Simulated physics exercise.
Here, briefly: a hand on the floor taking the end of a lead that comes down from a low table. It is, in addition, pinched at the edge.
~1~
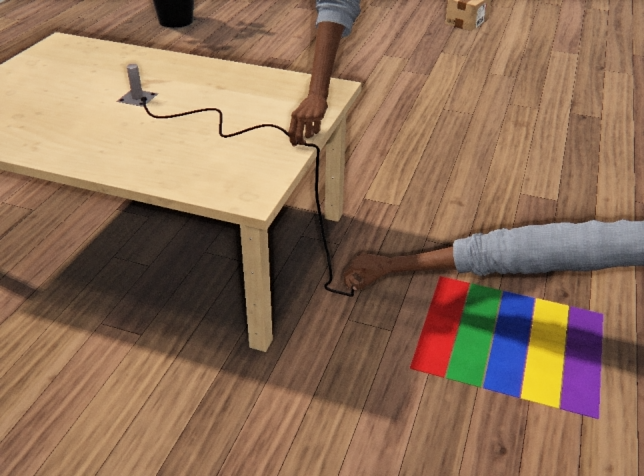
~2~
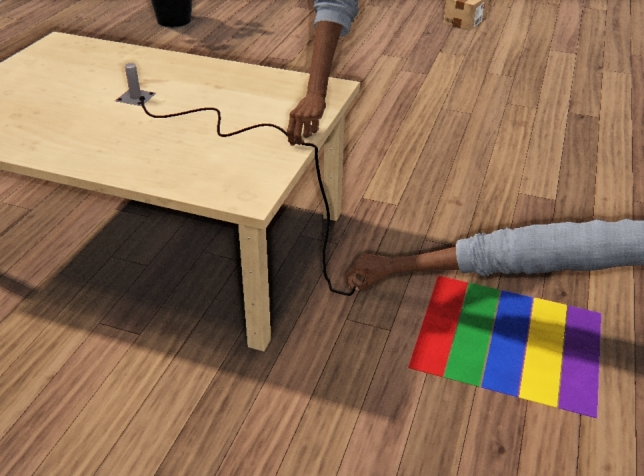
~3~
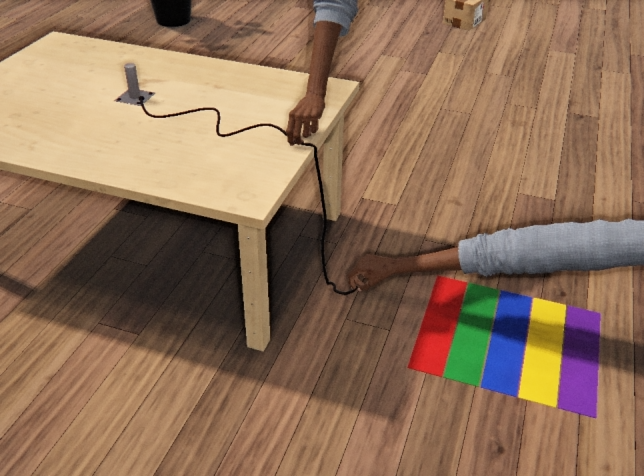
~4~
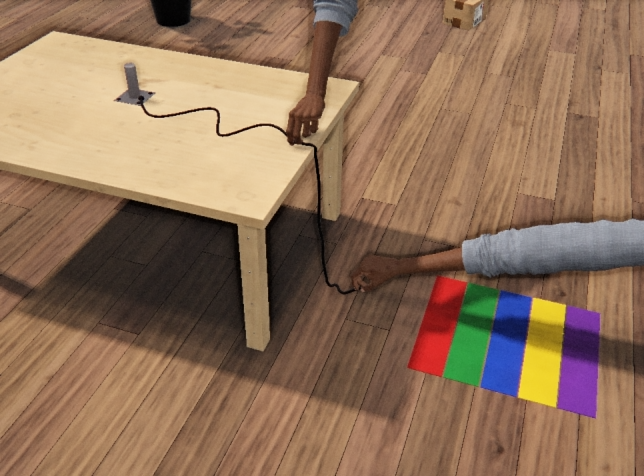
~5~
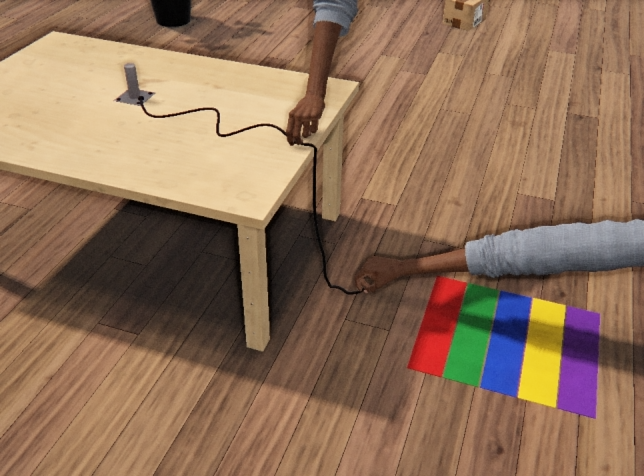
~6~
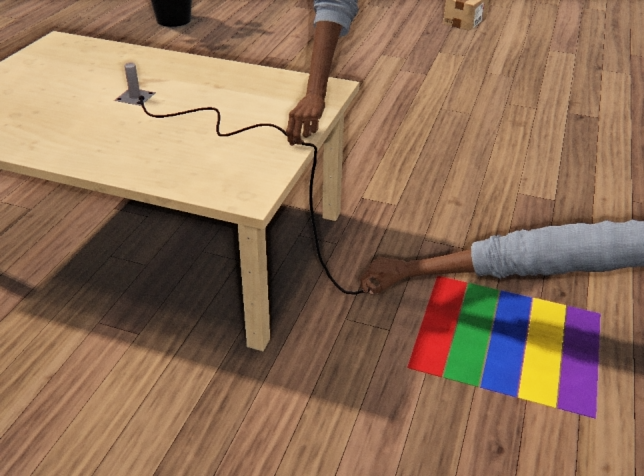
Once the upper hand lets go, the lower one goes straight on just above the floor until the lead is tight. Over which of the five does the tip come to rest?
Over the yellow one.
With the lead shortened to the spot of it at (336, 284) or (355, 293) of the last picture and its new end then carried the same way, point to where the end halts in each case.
About (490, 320), then (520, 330).
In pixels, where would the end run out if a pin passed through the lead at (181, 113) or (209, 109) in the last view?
The two answers, in sequence: (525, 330) and (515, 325).
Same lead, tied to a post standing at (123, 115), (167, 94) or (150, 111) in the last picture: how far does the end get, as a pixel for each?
The places come out near (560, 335), (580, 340) and (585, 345).
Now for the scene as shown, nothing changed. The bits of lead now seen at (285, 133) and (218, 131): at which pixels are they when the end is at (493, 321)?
Taking them in turn, (331, 174) and then (277, 127).
Soon after, end near (493, 321); over green.
Then, end near (528, 329); over blue.
At full stretch, end near (548, 334); over yellow. It halts on the yellow strip.
